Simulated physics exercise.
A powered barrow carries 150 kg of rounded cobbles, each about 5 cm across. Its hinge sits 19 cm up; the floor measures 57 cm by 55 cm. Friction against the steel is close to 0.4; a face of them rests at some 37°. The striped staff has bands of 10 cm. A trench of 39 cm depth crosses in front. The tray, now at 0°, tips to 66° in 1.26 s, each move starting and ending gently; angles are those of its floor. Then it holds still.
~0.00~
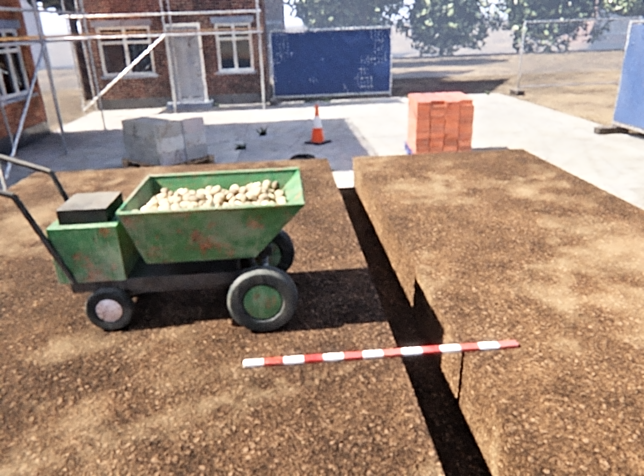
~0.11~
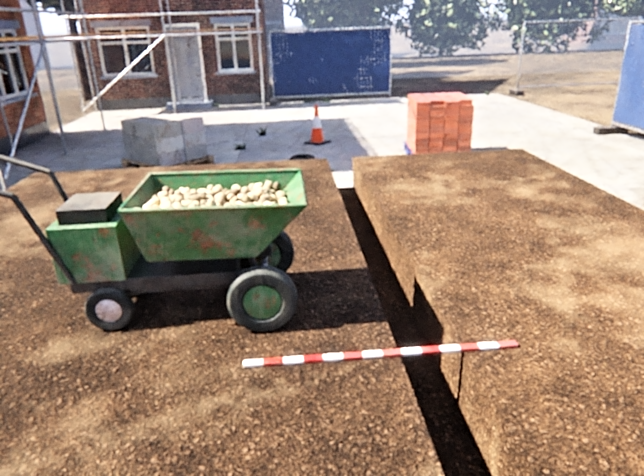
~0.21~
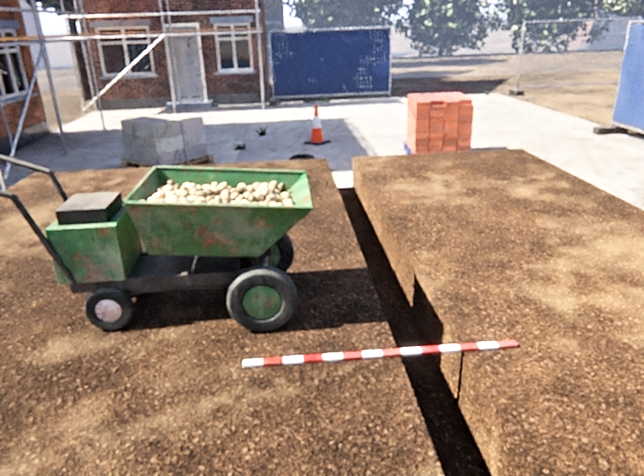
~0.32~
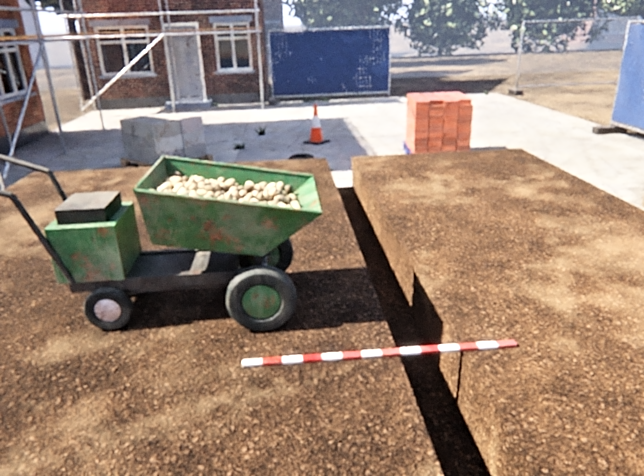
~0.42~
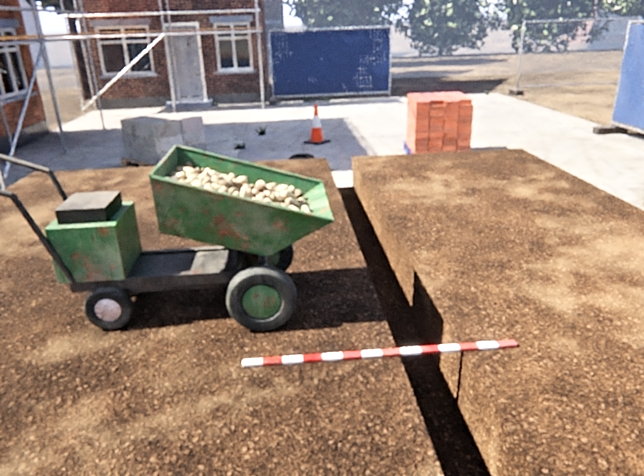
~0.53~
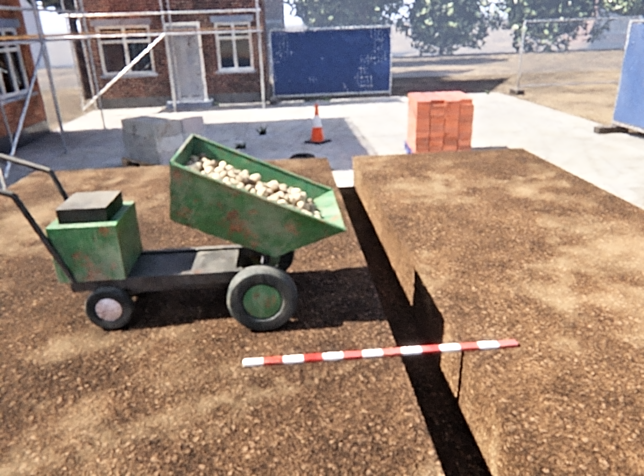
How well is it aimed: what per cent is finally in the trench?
Roughly 100 per cent ends in the trench.
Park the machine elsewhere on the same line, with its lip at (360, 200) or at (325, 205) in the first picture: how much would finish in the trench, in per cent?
First some 50, then 90 per cent.
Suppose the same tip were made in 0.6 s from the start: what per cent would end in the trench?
In that case some 90 per cent.
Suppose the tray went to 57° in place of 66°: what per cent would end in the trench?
Then about 70 per cent.
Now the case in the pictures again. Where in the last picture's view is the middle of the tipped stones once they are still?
Around (403, 330).
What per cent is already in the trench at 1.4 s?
Some 30 per cent.
After 0.9 s the floor is at 55°; 100 % in the tray; the foremost stones are at (365, 257).
After 1.4 s the floor is at 66°; 66 % in the tray, 2 % short of the trench, 32 % in the trench; the foremost stones are at (430, 345).
After 1.7 s the floor is at 66°; 30 % in the tray, 2 % short of the trench, 68 % in the trench; the foremost stones are at (430, 330).
After 3.7 s the floor is at 66°; 0 % in the tray, 100 % in the trench; the foremost stones are at (422, 312).
